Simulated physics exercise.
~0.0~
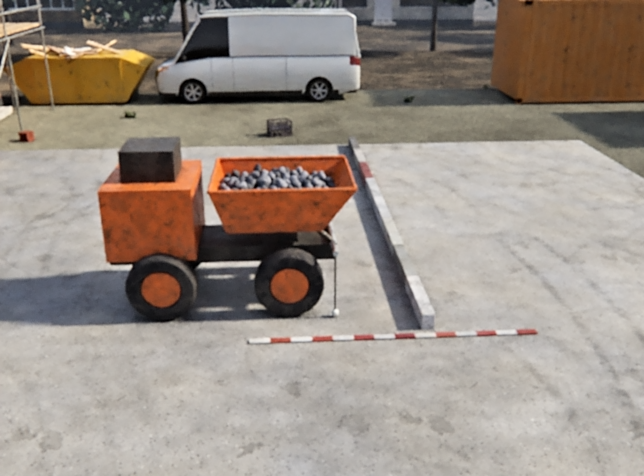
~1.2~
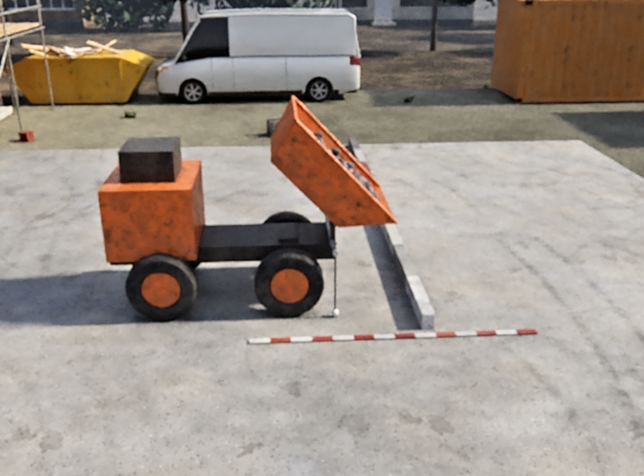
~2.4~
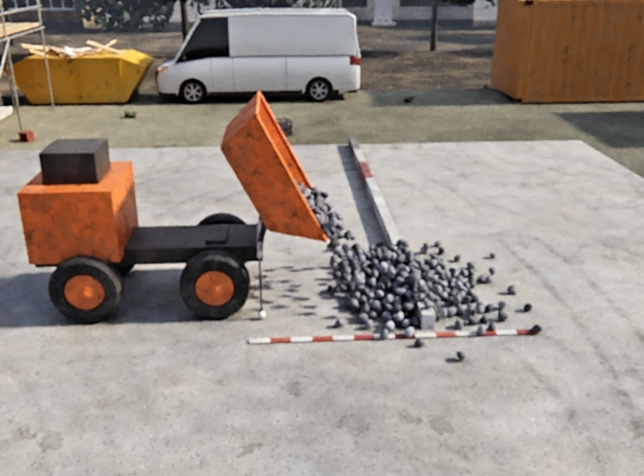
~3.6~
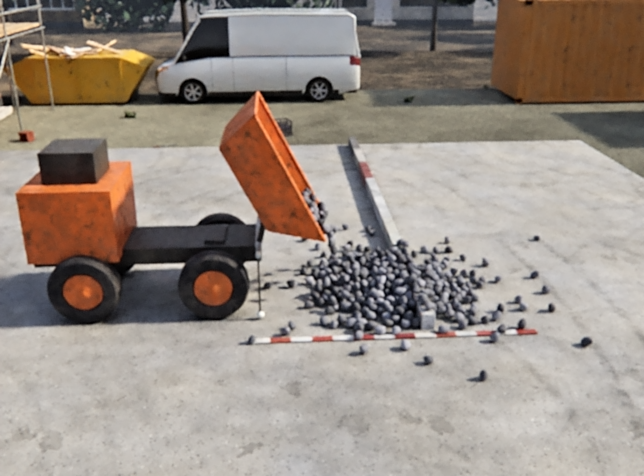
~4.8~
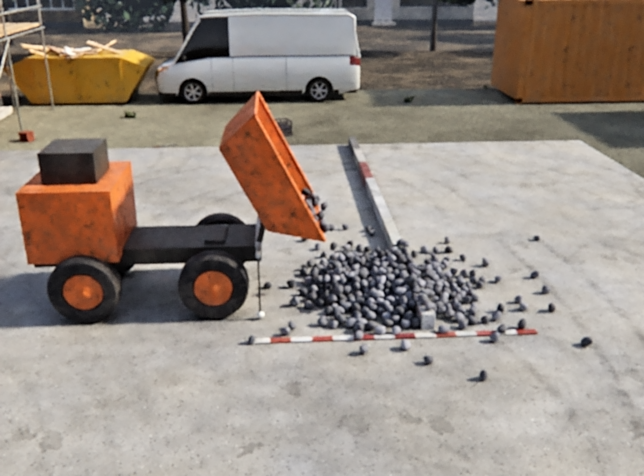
The footage shows an orange dumper loaded with grey cobbles tipping its skip steeply to the right, then moving left as the stones pour out, leaving a heap around the near end of a low kerb, with some beyond it and a few still in the raised skip.
